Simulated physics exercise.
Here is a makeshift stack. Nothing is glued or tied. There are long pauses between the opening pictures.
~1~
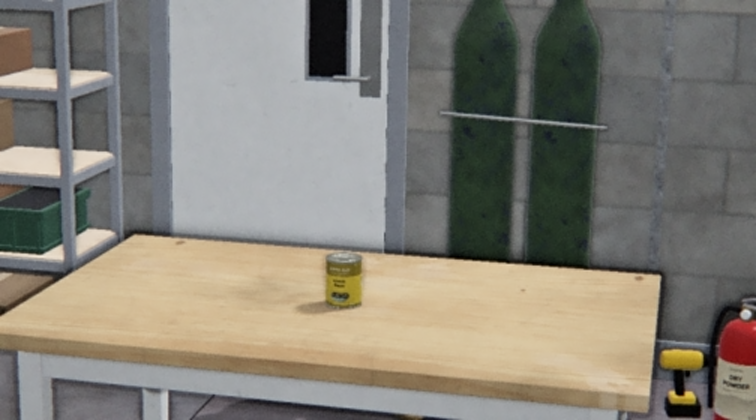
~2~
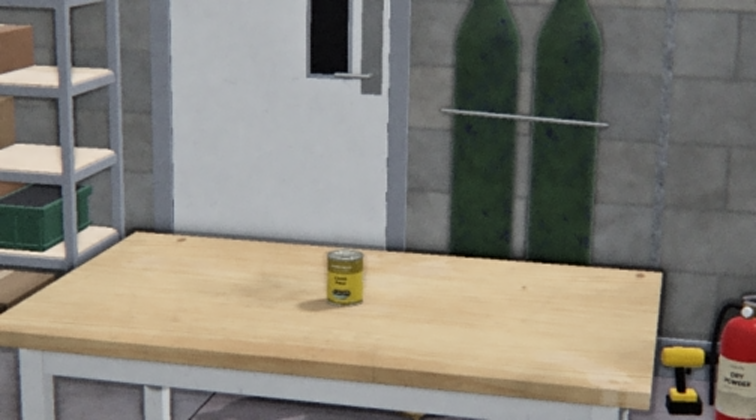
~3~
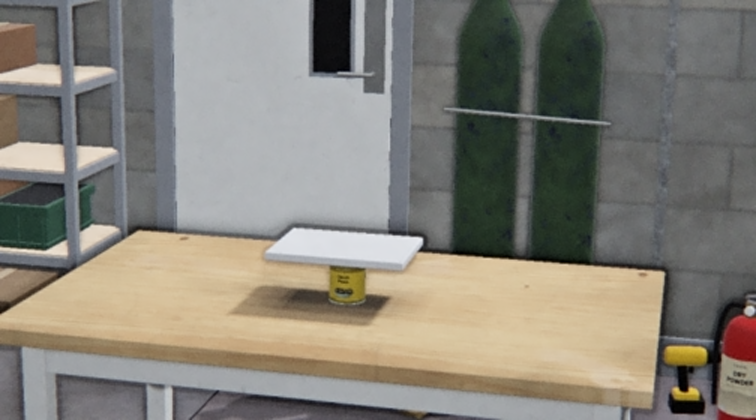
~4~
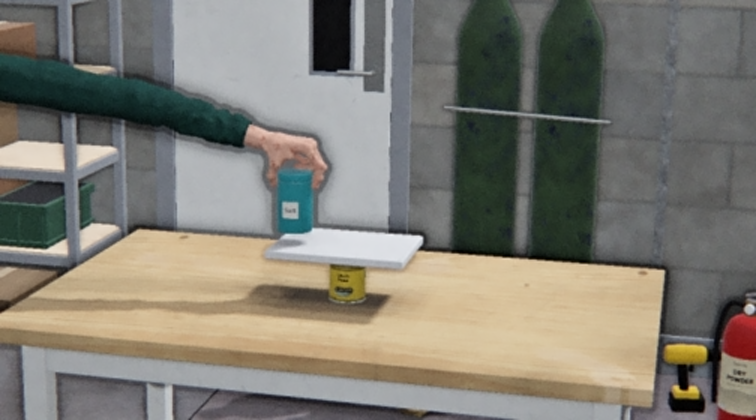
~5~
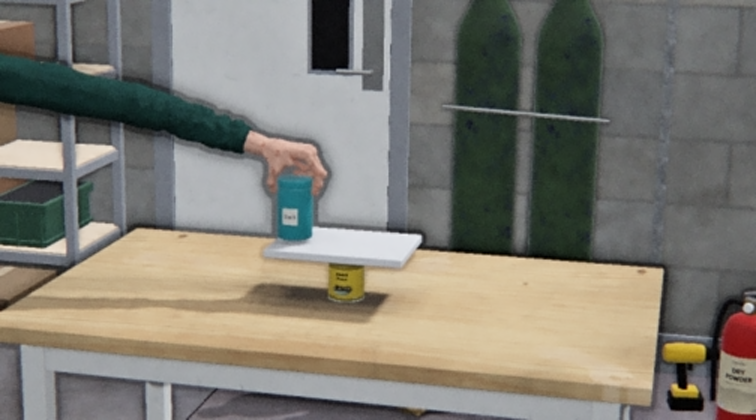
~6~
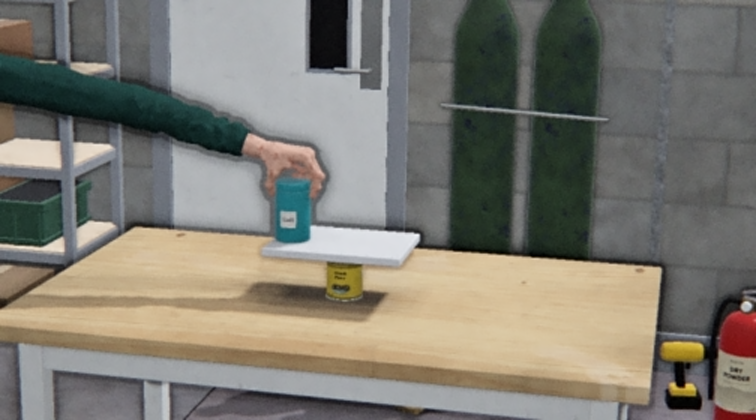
At the start, a yellow tin stands alone on a wooden workbench, and then a white board appears resting flat on top of it. A hand in a green sleeve, reaching in from the left, holds a turquoise jar above the board's left side and lowers it slightly onto the surface, keeping its grip.
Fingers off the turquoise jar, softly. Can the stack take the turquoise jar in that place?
As it turns out, it gives way.
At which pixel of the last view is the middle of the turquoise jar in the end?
Near (208, 274).
Then, 0.40 s later than the last frame, turquoise jar now fallen; white lid tilted by 52°.
Then, 0.50 s later than the last frame, white lid tilted by 65°.
Then, 0.70 s later than the last frame, white lid tilted by 46°.
Then, 0.90 s later than the last frame, white lid now fallen.
When it is over, fallen, turquoise jar and white lid; yellow tin as before. End places, in pixels of the last picture, turquoise jar near (208, 274). The stack loses its balance.
